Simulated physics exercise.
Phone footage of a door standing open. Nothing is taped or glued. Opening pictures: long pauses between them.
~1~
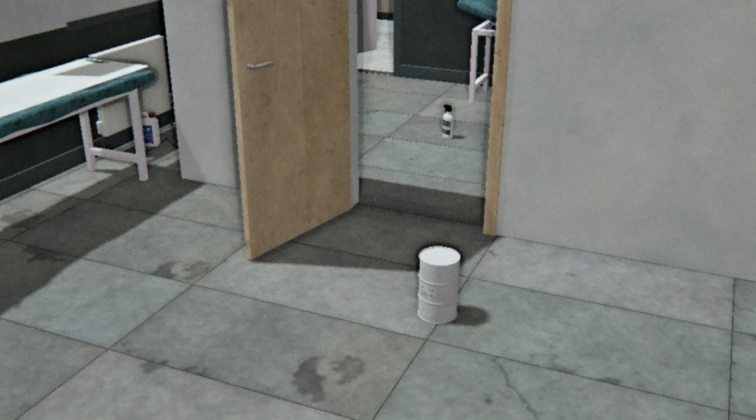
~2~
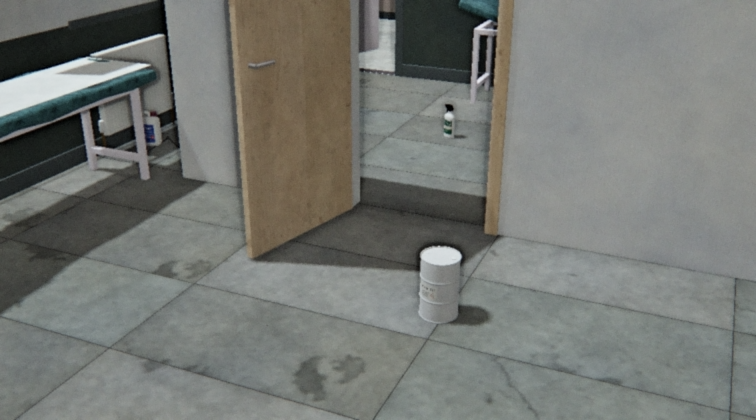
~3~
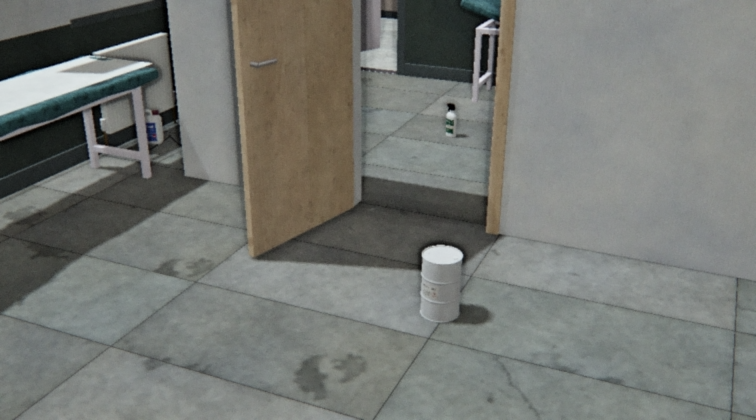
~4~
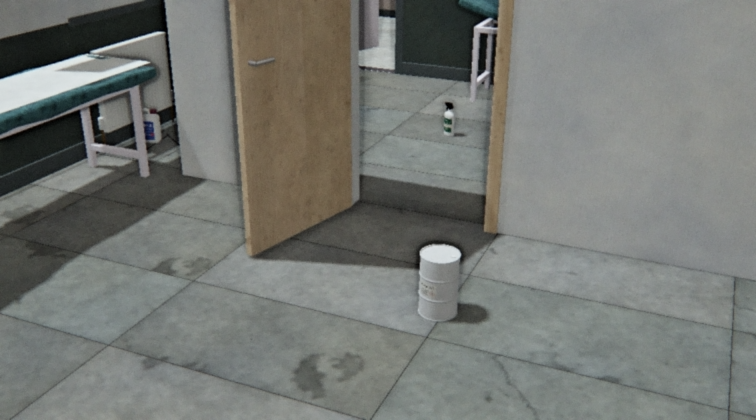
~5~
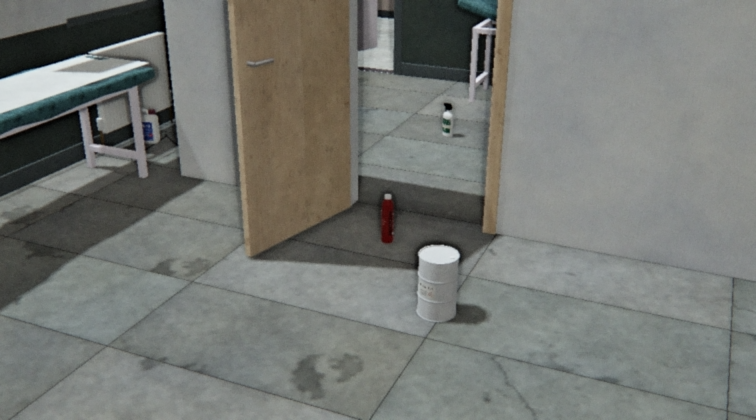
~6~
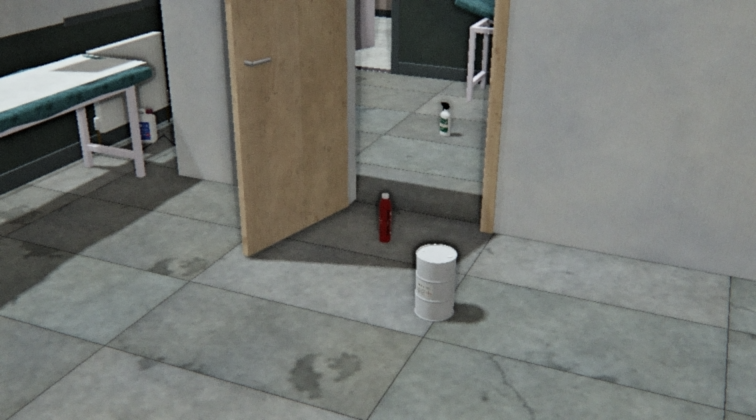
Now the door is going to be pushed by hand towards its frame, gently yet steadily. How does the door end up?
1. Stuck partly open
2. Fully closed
The answer is 2.
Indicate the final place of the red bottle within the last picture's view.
Looks like it settles somewhere around (442, 198).
Then, 1.30 s past the last view, open by 36°; red bottle displaced about its own width near (399, 215).
Then, 1.70 s past the last view, open by 7°; red bottle displaced well along near (433, 203).
Finally, open by 0°; down or leaning hard on the floor, red bottle; white canister still in place. Final places as the last picture's camera would see them, red bottle near (442, 198).
